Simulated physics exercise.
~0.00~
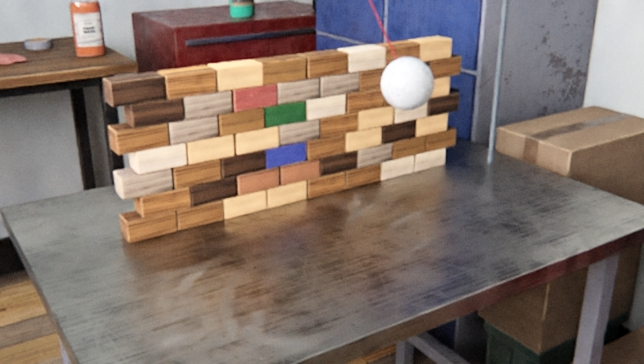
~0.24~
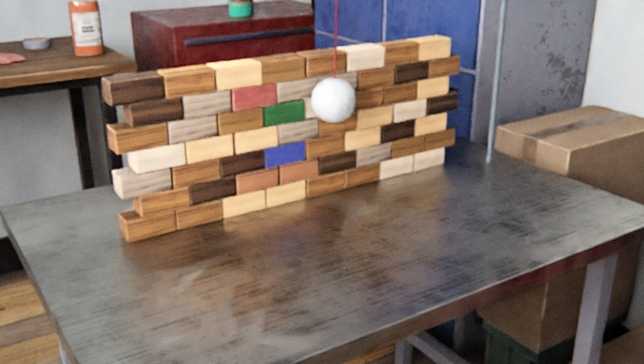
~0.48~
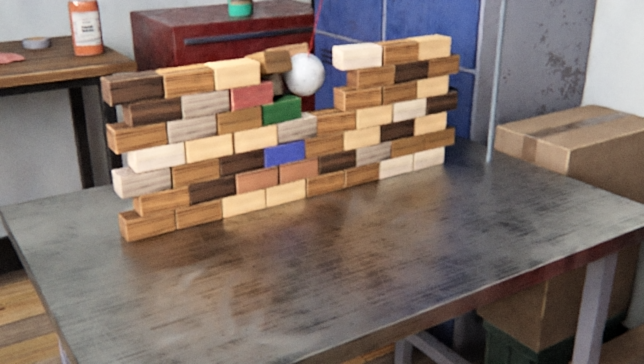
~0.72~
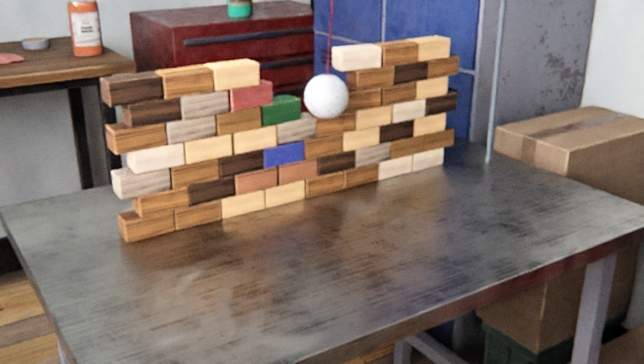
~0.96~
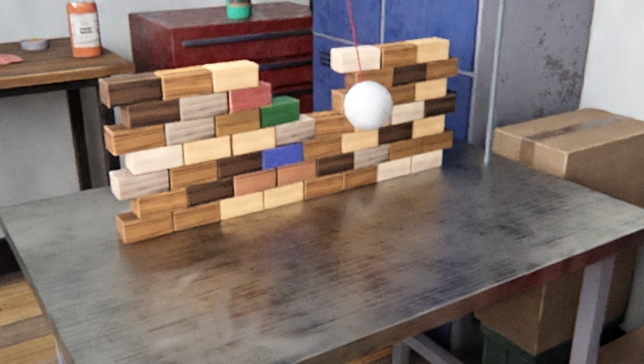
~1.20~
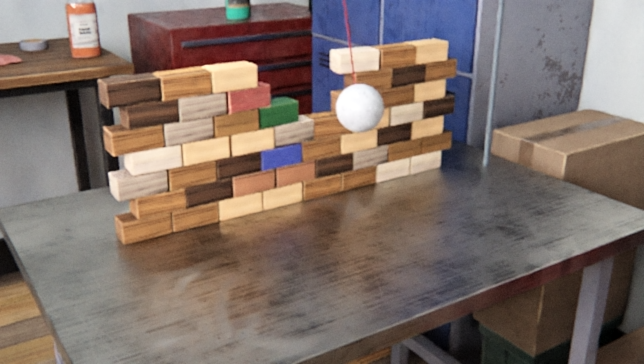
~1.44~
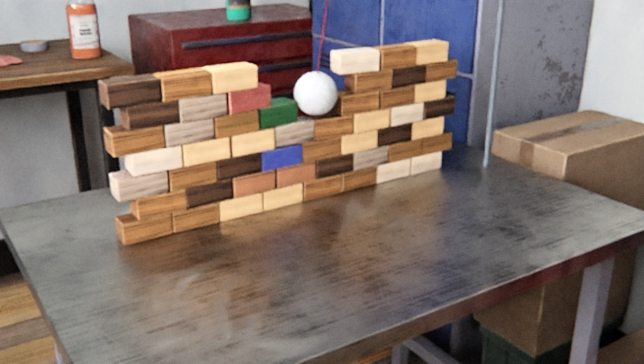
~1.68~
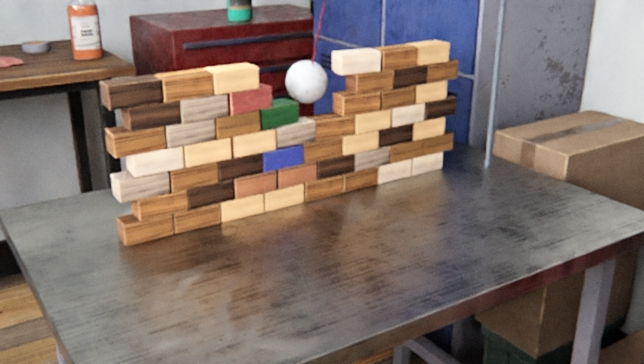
A white ball on a line knocks a gap in a wooden block wall and keeps swinging.
